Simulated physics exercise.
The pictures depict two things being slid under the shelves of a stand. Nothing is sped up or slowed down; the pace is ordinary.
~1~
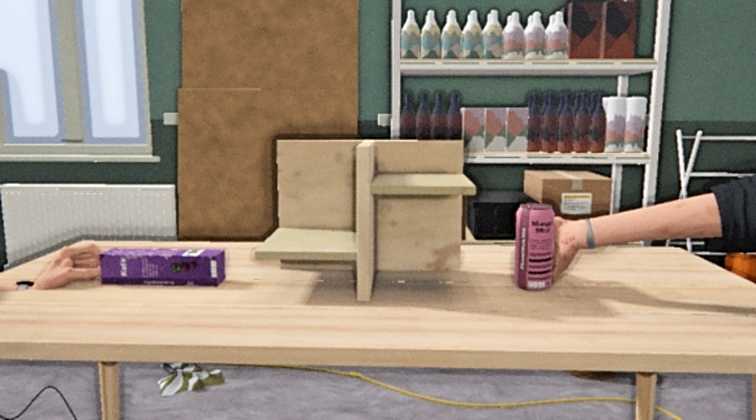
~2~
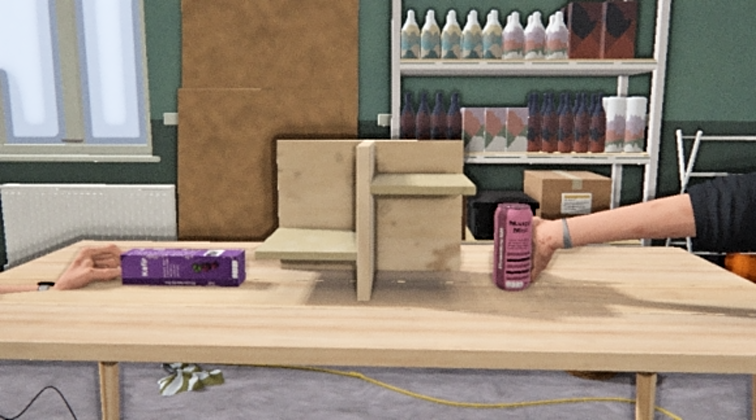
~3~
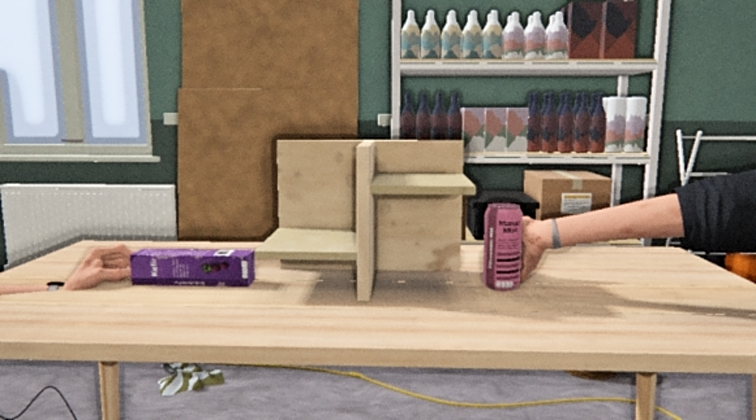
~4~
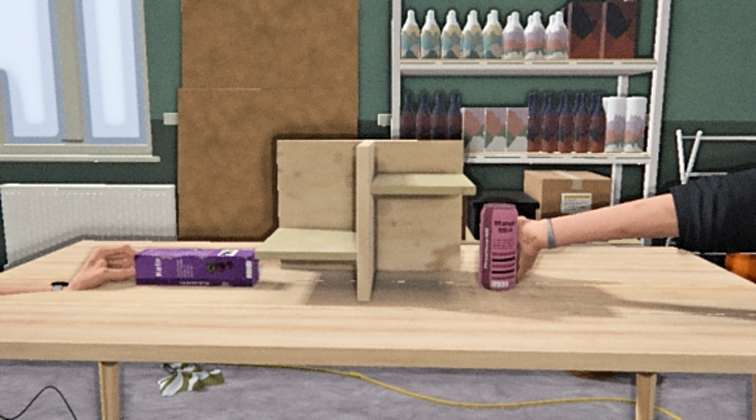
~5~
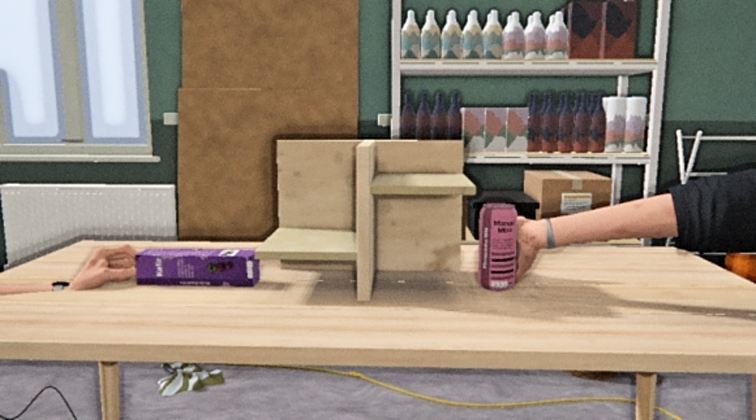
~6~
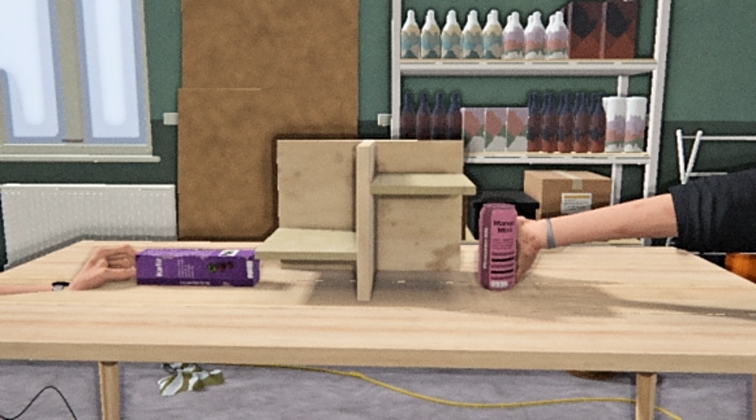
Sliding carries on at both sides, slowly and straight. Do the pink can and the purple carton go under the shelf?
Pink can: Enough clearance. Purple carton: Enough clearance.
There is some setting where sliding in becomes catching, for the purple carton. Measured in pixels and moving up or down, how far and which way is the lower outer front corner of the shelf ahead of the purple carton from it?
Near 8 pixels, heading down.
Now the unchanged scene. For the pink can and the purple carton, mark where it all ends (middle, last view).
Final spots: Pink can at (444, 246), purple carton at (297, 269).
Then, 0.42 s after the last picture, pink can part of the way in near (465, 247); purple carton sliding up to the opening near (229, 268).
At rest, the pink can slides in, near (444, 246); the purple carton slides in, near (297, 269).
